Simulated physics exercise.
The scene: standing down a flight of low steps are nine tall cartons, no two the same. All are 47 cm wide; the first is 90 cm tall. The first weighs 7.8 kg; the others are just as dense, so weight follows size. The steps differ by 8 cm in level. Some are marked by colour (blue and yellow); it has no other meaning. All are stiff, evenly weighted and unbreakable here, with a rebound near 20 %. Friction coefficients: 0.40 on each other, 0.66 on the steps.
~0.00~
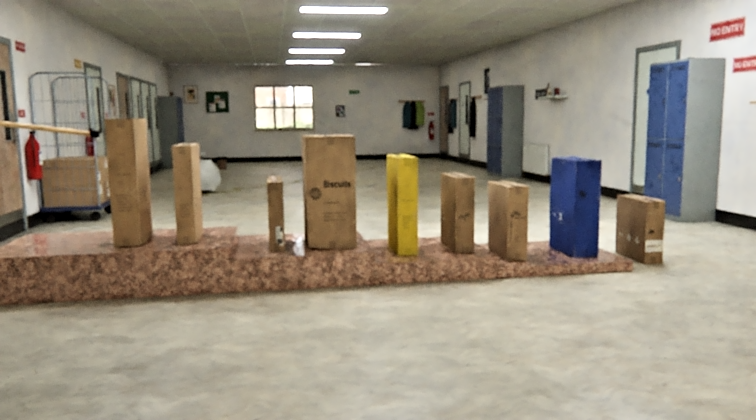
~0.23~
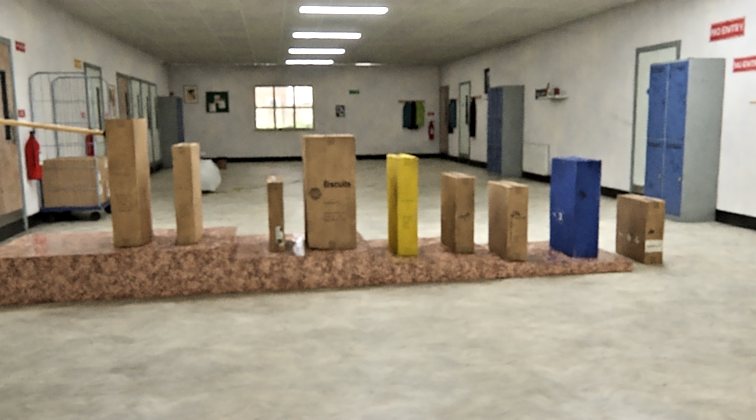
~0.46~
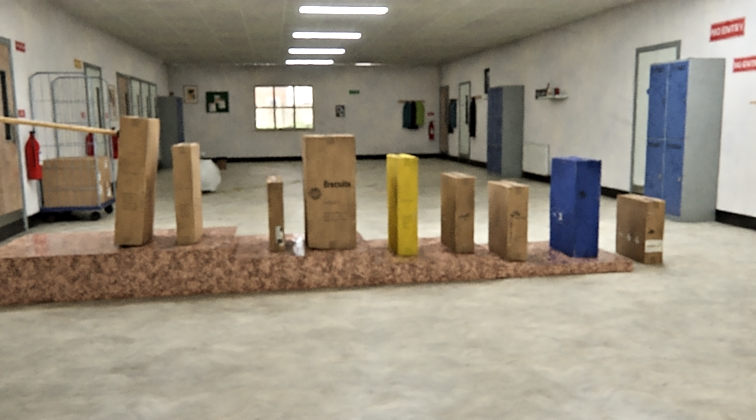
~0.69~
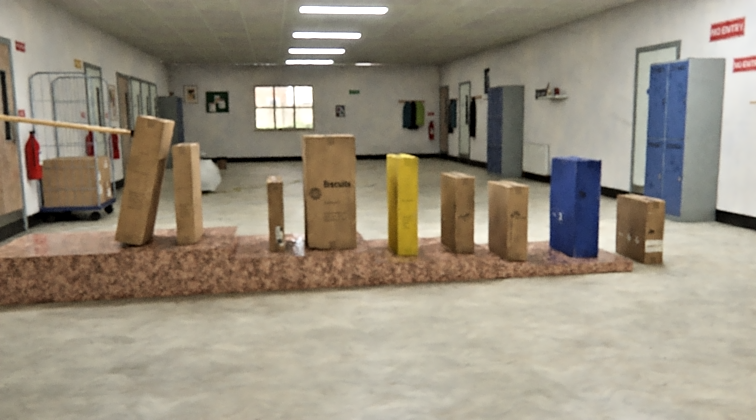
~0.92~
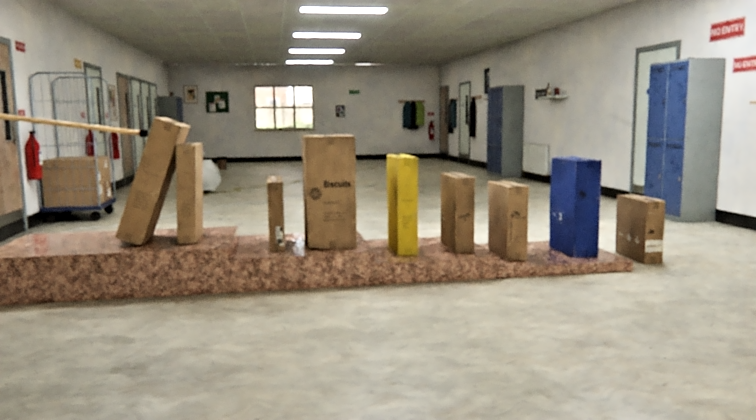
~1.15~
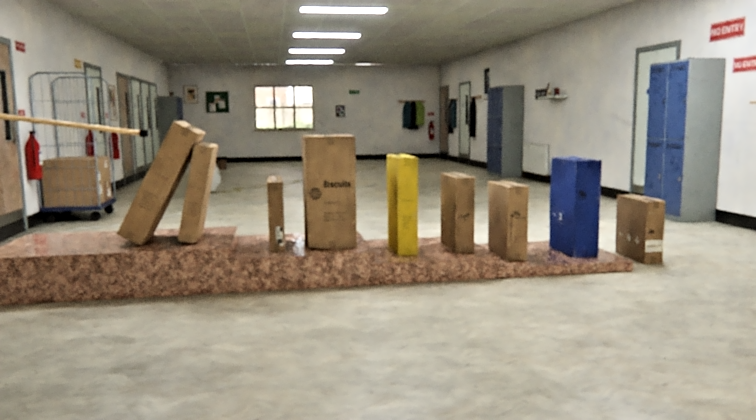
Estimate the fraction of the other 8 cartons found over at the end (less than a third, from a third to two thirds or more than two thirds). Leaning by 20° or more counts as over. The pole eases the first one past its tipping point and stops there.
It comes to under a third.
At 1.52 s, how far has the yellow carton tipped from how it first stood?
Roughly 0°.
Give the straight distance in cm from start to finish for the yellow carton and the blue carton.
About: Yellow 0, blue 0.
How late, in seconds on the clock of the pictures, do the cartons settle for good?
At about 2.0 s.
By 1.34 s, 1 of the 8 other cartons over.
When it is over (2.0 s), 2 of the 8 other cartons over; yellow carton unmoved; blue carton unmoved. That is 25 per cent. Six left standing. In pixels of the last frame, middles, yellow carton near (402, 203), blue carton near (574, 205).
